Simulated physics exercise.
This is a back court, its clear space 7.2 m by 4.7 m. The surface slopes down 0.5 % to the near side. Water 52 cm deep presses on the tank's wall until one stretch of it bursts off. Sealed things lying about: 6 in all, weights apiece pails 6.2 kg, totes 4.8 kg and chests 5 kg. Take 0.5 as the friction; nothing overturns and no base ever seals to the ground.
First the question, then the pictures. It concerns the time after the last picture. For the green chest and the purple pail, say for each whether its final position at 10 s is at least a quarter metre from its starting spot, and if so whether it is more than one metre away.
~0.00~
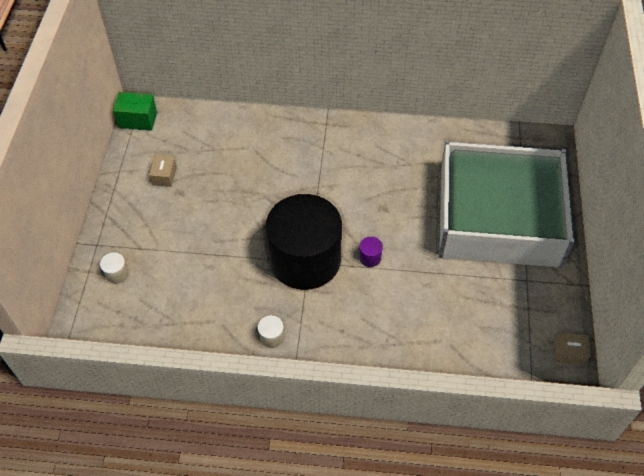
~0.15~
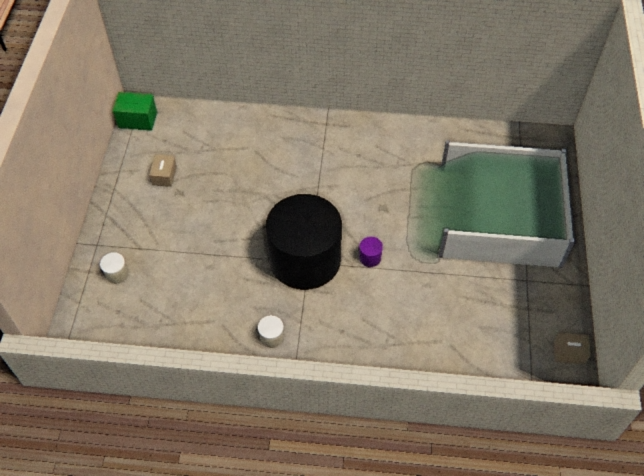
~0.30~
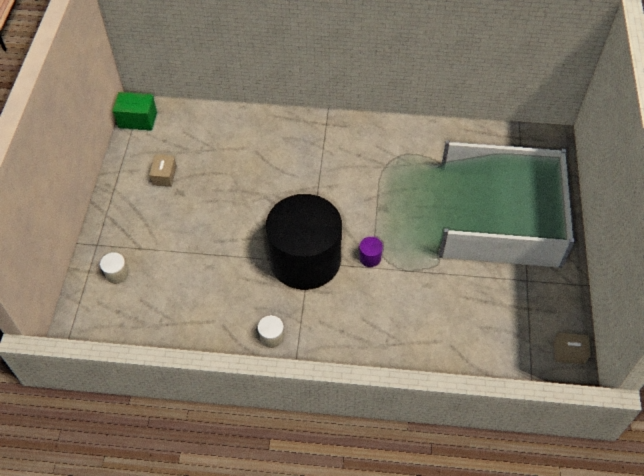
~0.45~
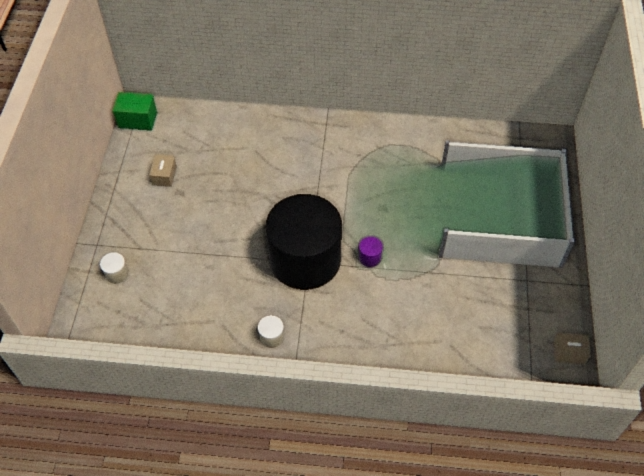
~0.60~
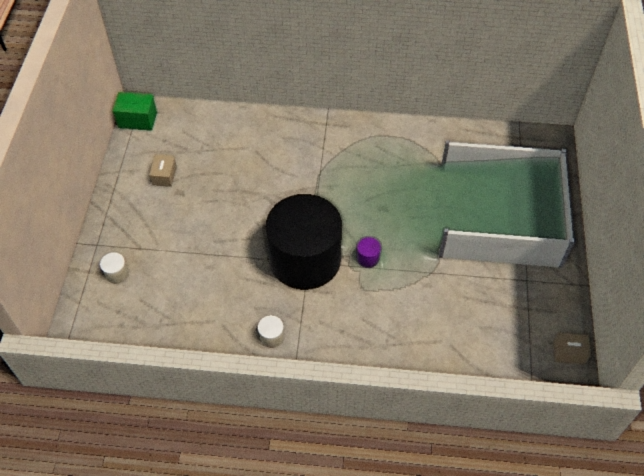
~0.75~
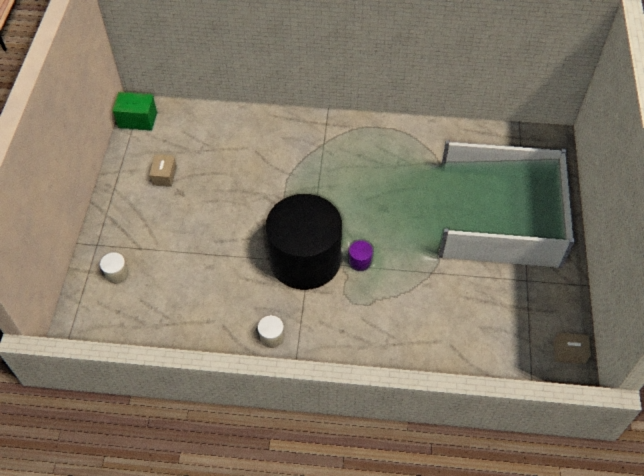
Green chest - yes, beyond one metre. Purple pail - yes, beyond one metre.
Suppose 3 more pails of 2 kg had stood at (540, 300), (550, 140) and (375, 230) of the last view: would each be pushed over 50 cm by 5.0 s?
Result, in listed order: Not exceeded / not exceeded / exceeded.
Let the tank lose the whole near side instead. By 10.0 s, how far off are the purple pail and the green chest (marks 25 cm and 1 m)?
Log: Purple pail small displacement; green chest large displacement.
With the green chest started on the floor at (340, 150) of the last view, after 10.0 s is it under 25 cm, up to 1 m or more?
I'd say it lands far off.
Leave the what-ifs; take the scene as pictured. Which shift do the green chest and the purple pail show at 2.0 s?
0 and 200 cm or so by then.
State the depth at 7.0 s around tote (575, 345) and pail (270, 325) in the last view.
I'd estimate 3 cm for the first and 9 cm for the second.
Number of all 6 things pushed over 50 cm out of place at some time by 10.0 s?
5 in all.
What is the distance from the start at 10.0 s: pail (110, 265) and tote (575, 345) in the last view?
First 250 cm, then 20 cm.
After 2.0 s the green chest is near (133, 103), 0.0 m from its start, aground; the purple pail is near (306, 350), 1.8 m from its start, aground; 0 afloat.
After 4.5 s the green chest is near (121, 136), 0.8 m from its start, afloat; the purple pail is near (232, 334), 2.3 m from its start, aground; 2 afloat.
After 7.0 s the green chest is near (99, 283), 3.2 m from its start, afloat; the purple pail is near (282, 344), 1.9 m from its start, afloat; 5 afloat.
After 10.0 s the green chest is near (150, 300), 3.5 m from its start, afloat; the purple pail is near (425, 324), 1.4 m from its start, aground; 3 afloat.
